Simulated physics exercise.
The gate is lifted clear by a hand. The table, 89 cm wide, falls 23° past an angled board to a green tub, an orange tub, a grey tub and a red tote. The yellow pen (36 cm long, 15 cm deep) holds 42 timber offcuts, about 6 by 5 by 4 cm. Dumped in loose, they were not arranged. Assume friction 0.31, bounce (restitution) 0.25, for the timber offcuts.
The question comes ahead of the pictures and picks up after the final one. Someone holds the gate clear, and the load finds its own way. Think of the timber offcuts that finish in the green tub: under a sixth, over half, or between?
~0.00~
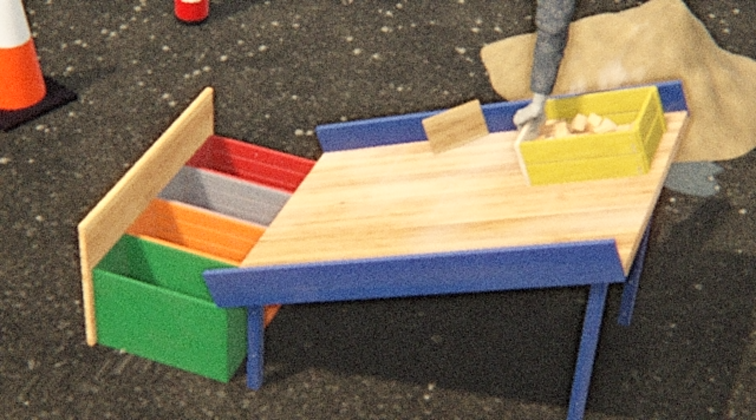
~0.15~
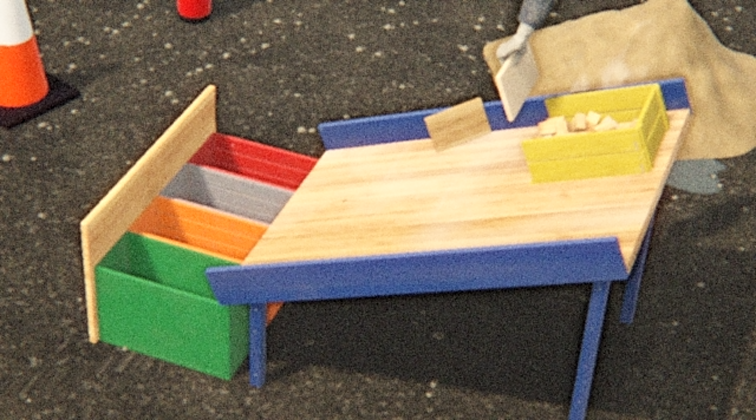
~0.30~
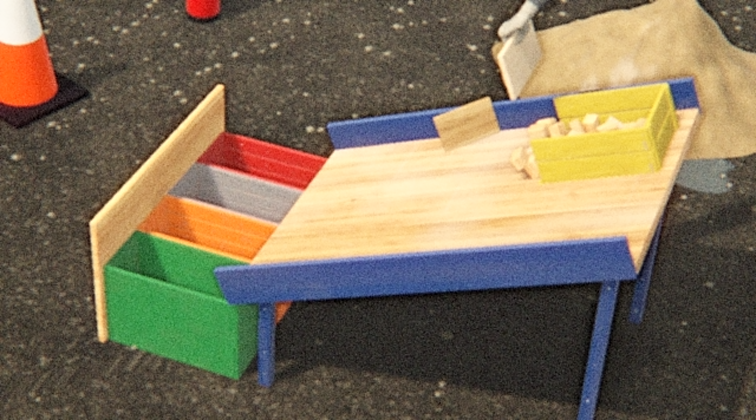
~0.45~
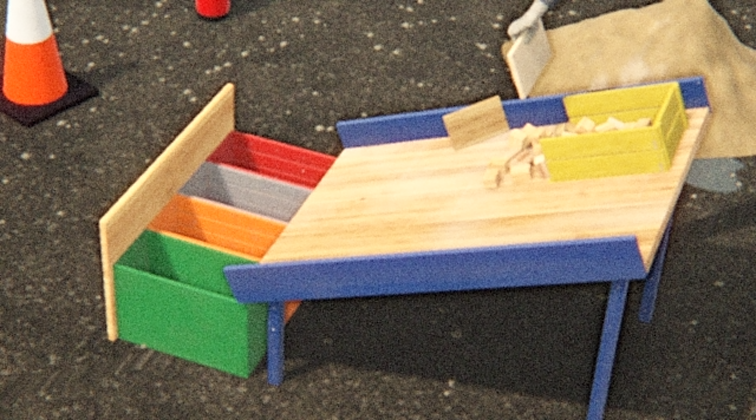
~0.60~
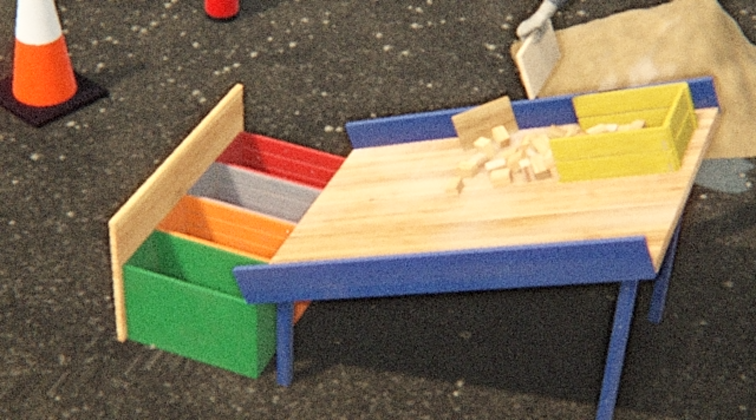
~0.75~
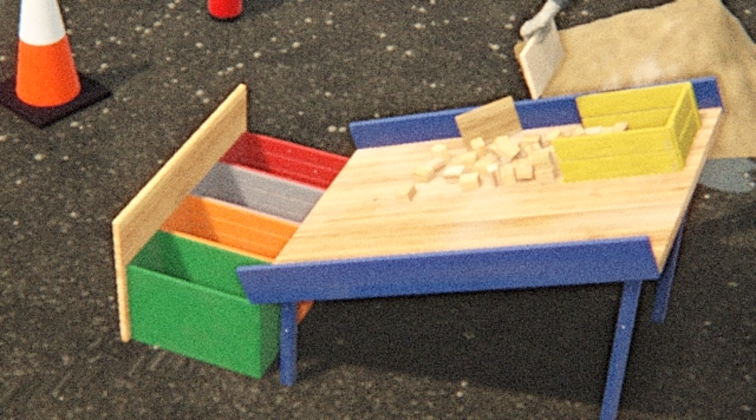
Green tub: Not even a sixth.
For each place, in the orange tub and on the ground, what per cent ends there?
Approx. 0 % / 0 %.
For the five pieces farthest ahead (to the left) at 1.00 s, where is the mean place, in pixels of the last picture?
Somewhere near pixel (343, 183) of the last view.
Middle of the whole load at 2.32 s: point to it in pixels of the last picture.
(241, 243).
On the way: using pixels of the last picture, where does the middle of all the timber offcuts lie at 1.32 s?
I'd put the middle close to (393, 176) in the last view.
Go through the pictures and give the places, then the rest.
In the first frame (places track the rim corner closest to us here; the camera pans a little), yellow pen (631, 131); green tub (224, 308); all still inside.
Yellow pen (634, 129), in the second frame.
Yellow pen (643, 128); 8 out, in the third frame.
Yellow pen (652, 127); 14 out, the lowest offcut at (499, 166), in the fourth frame.
Yellow pen (662, 128); 22 out, the lowest offcut at (454, 187), in the fifth frame.
Yellow pen (665, 128); green tub (257, 304); 29 out, the lowest offcut at (407, 193), in the sixth frame.
After 1.00 s, 41 on the slope and 1 in the air.
After 1.32 s, 6 in the grey tub, 2 in the red tote, 30 on the slope and 4 in the air.
After 1.75 s, 23 in the grey tub, 8 in the red tote, 6 on the slope and 5 in the air.
When it is over (at 2.32 s), 30 in the grey tub and 12 in the red tote. Asked share, 0 of 42, 0 per cent.
